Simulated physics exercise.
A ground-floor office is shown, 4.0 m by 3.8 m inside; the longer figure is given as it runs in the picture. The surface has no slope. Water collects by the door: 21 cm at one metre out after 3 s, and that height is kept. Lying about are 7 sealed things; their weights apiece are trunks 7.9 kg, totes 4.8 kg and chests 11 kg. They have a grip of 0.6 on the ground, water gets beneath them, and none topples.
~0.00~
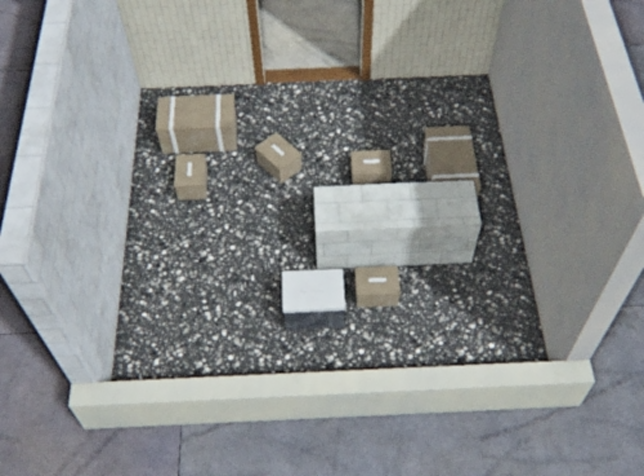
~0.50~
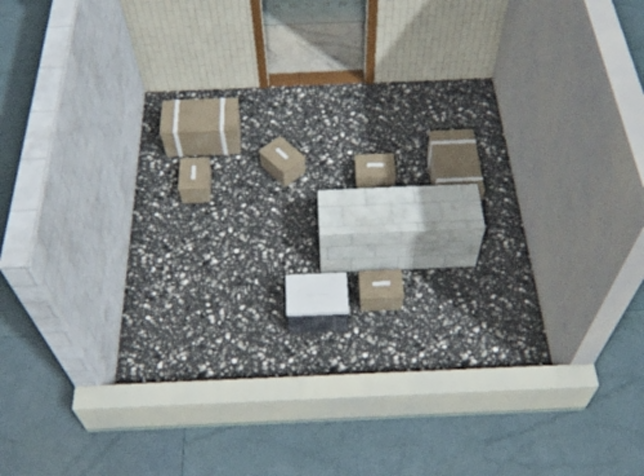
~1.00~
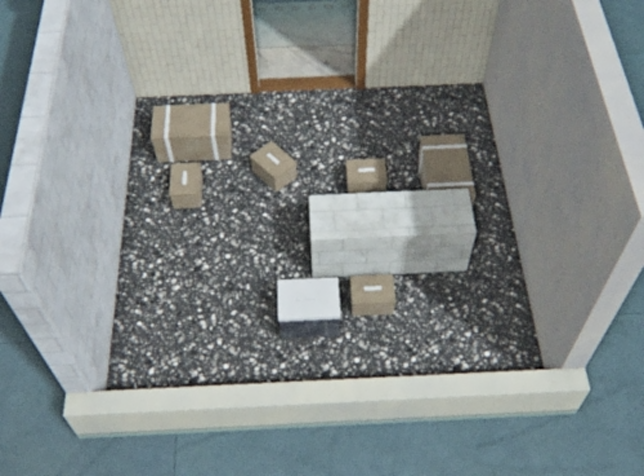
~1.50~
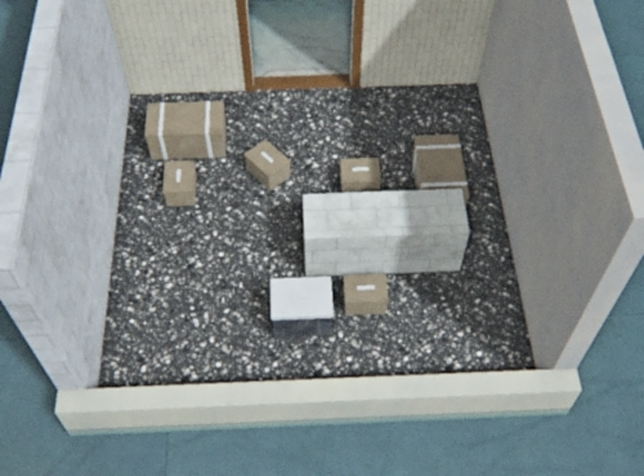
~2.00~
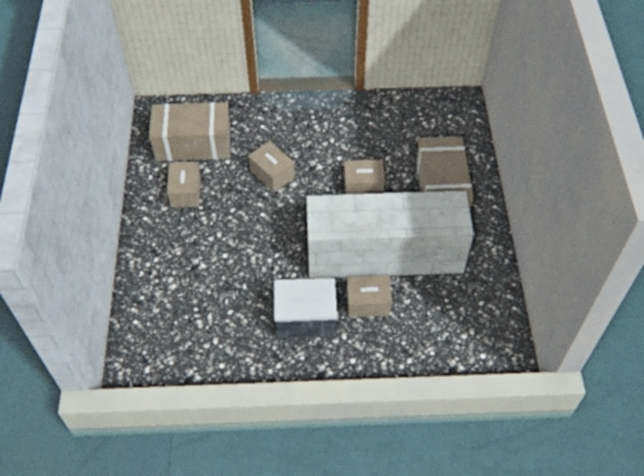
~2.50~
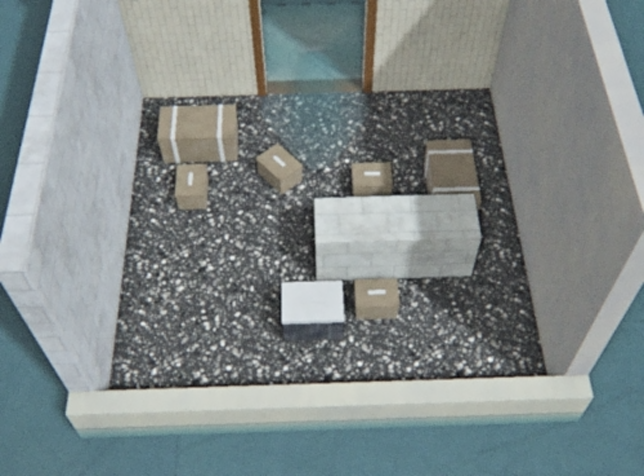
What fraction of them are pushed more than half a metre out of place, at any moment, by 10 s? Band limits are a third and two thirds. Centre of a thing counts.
A good part, a third to two thirds, move that far.
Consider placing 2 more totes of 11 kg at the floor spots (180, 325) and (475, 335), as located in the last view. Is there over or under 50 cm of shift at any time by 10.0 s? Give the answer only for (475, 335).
Below the mark.
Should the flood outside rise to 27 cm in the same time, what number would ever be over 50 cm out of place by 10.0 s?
Then the count would be 5.
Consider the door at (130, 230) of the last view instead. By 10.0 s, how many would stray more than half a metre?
Then 6 of them would.
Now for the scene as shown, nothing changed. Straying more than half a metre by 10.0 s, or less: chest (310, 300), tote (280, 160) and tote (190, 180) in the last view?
So that's inside it for the first, beyond it for the second and inside it for the last.
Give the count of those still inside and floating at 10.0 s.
7.
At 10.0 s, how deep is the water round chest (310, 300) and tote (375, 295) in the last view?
6 and 7 cm.
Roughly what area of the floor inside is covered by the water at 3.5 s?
Roughly 3.5 m2 of it is wet.
After 3.5 s 0 of 7 are over 50 cm from their spots; 0 afloat.
After 4.5 s 2 of 7 are over 50 cm from their spots; 1 afloat.
After 7.0 s 3 of 7 are over 50 cm from their spots; 4 afloat.
After 10.0 s 3 of 7 are over 50 cm from their spots, and 3 have been at some point; 7 afloat.
